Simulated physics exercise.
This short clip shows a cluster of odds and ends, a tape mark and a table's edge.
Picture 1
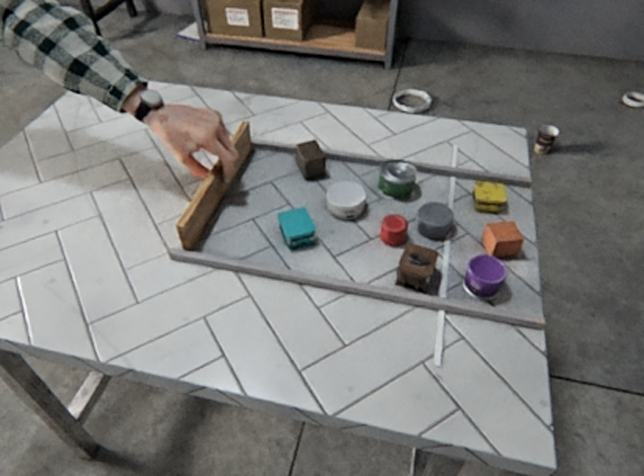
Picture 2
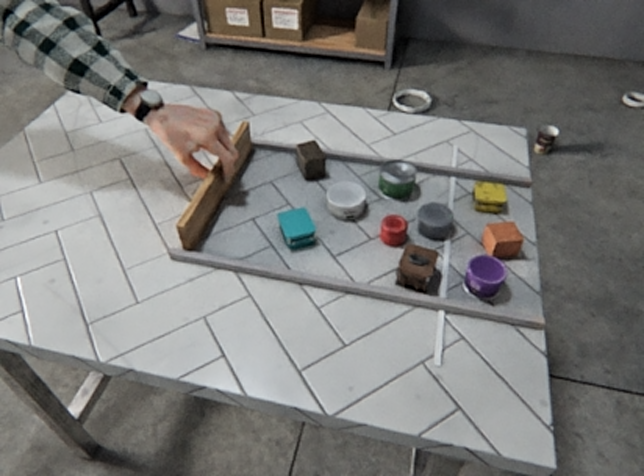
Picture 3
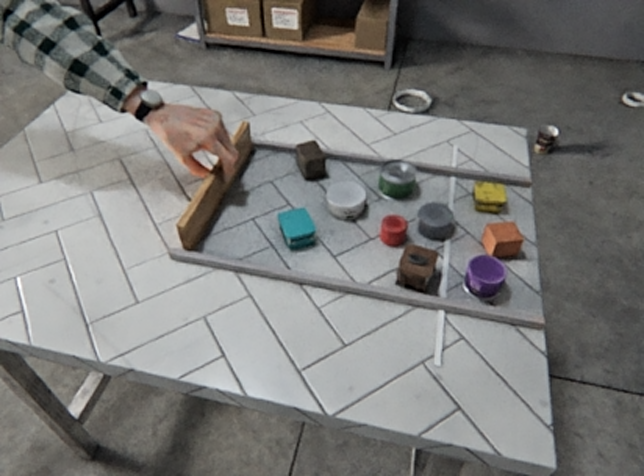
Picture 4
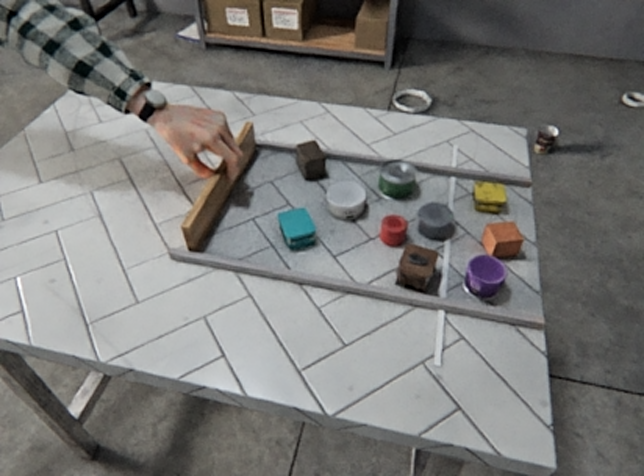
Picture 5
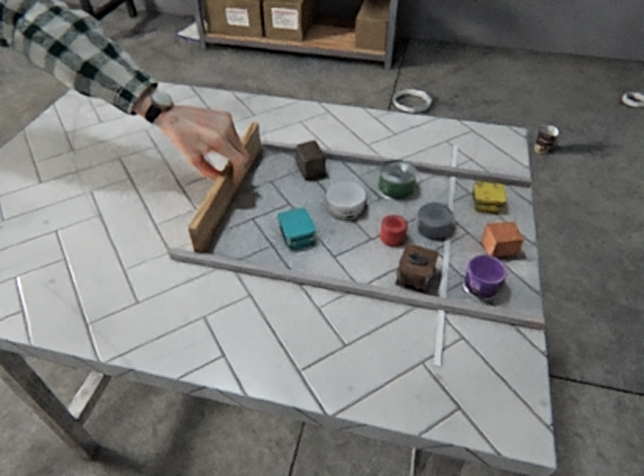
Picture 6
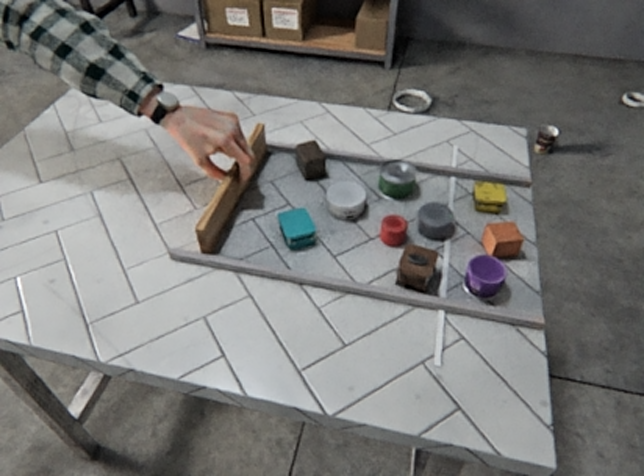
A hand in a green-and-white checked sleeve holds a wooden board upright at the left of a grey tray on a pale herringbone-tiled table, seen from above at an angle. Teal, white, red, green, grey and dark brown pieces sit mid-tray, with yellow, orange and purple ones beyond a white tape line at right. The hand slides the board slightly rightward, while the objects and camera stay still.
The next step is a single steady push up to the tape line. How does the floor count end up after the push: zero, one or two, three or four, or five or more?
Drops: None.
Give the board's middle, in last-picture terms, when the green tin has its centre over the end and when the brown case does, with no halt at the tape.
Roughly (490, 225); roughly (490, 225).
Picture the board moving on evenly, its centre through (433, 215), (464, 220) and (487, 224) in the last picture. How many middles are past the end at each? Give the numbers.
0, 3, 4.
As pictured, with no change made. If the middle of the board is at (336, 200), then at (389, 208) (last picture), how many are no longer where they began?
The count reaches 3 first and 7 second.
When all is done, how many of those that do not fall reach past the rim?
3, I think.
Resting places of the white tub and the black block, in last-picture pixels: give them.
The one named first is at (471, 218), the next at (465, 187).
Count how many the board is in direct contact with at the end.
It touches 4.
Soon after, none off yet; orange block at rest near (502, 240); yellow case at rest near (488, 198); purple pot at rest near (484, 277).
At rest, the number that fall off is zero.
